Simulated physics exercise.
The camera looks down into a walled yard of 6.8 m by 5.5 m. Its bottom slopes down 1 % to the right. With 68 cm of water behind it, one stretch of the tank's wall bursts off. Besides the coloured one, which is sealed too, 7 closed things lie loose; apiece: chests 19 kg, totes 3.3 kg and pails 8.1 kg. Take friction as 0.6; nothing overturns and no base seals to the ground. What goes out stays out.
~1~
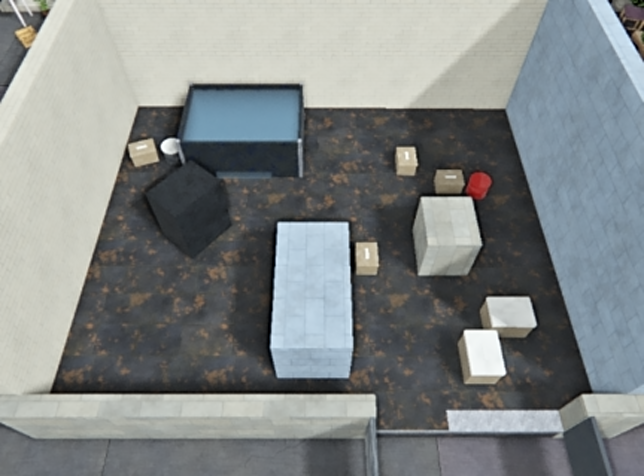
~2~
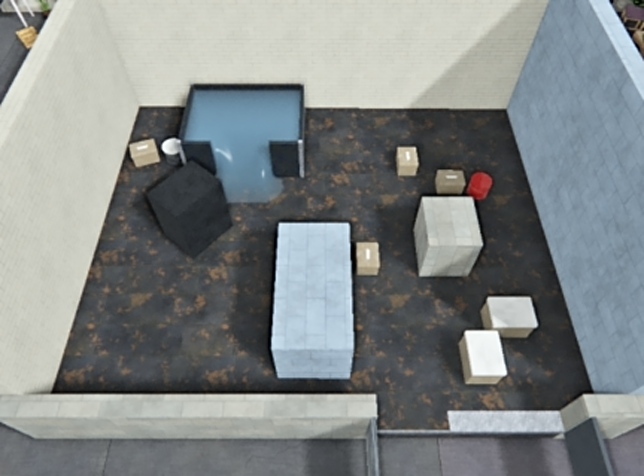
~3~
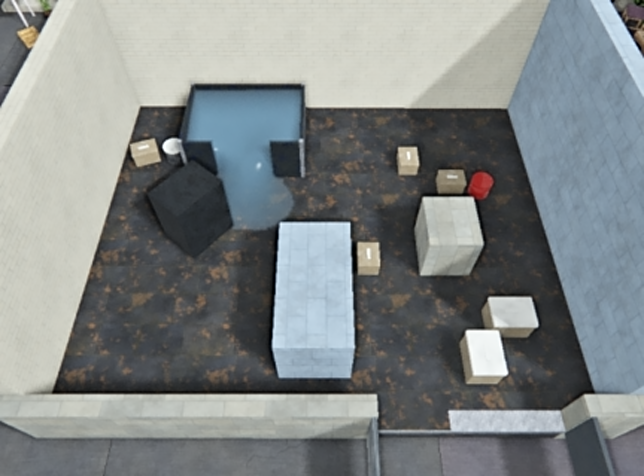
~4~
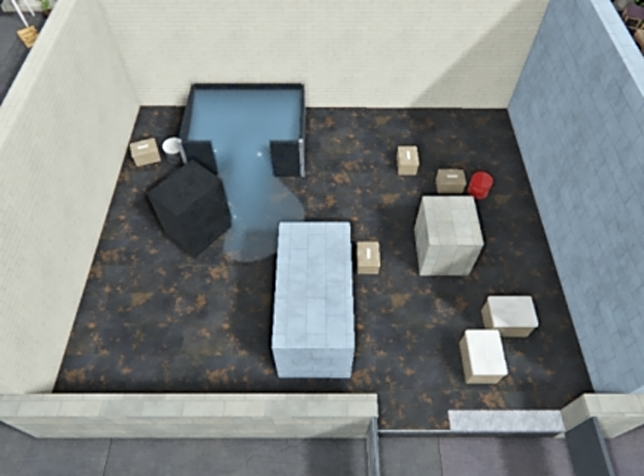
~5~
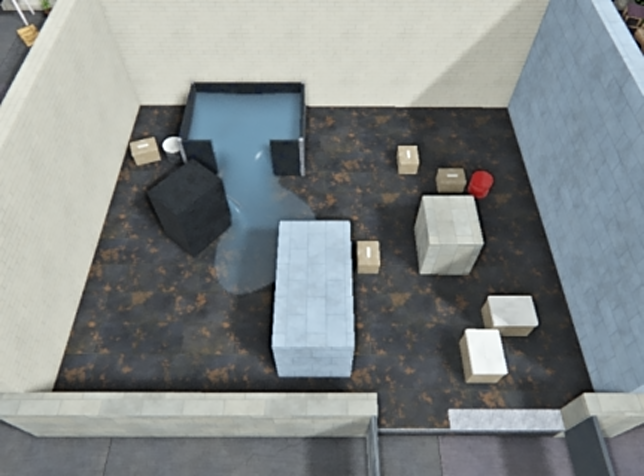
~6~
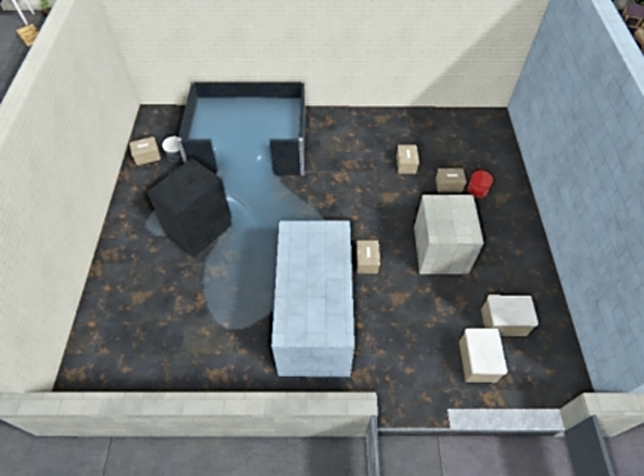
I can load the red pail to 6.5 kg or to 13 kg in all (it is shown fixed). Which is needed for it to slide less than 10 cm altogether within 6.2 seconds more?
I expect that the lower weight is enough.
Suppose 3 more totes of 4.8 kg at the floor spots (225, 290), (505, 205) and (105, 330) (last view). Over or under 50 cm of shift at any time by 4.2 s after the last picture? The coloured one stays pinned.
In that order: Over, less, more.
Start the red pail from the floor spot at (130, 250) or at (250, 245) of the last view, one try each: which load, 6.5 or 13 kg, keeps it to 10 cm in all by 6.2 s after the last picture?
In that order: Only the larger holds; neither holds.
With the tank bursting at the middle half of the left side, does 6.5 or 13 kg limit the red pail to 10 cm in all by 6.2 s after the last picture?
Then the lower weight is enough.
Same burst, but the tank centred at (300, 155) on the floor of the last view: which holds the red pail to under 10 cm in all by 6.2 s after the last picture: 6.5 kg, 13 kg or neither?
In that case the smaller load will do.
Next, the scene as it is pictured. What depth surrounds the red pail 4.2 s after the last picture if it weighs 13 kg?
About 2 cm.
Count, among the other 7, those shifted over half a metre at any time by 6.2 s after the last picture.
That makes 4.
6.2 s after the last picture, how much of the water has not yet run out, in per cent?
Some 92 per cent remains.
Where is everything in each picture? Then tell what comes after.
The first frame shows the red pail at (481, 180) rests on the ground; 2.4 m2 under water; 0 of 8 have shifted.
The second frame shows the red pail at (482, 180) rests on the ground; 2.9 m2 under water; 0 of 8 have shifted.
The third frame shows the red pail at (483, 180) rests on the ground; 3.6 m2 under water; 0 of 8 have shifted.
The fourth frame shows the red pail at (482, 180) rests on the ground; water covers 4.3 m2; 0 of 8 have shifted.
The fifth frame shows the red pail at (482, 179), on the bottom; 5.1 m2 under water; 0 of 8 have shifted.
The sixth frame shows the red pail at (482, 179), on the bottom; water covers 6.1 m2; 0 of 8 have shifted.
Then, 0.6 s after the last picture the red pail would be 0 cm from its start with 6.5 kg and 0 cm from its start with 13 kg; 0 cm of water round it then.
Then, 2.3 s after the last picture the red pail would be 0 cm from its start with 6.5 kg and 0 cm from its start with 13 kg; 3 cm of water round it then.
Then, 4.2 s after the last picture the red pail would be 0 cm from its start with 6.5 kg and 0 cm from its start with 13 kg; 2 cm of water round it then.
Then, 6.2 s after the last picture the red pail would be 0 cm from its start with 6.5 kg and 0 cm from its start with 13 kg; 4 cm of water round it then.
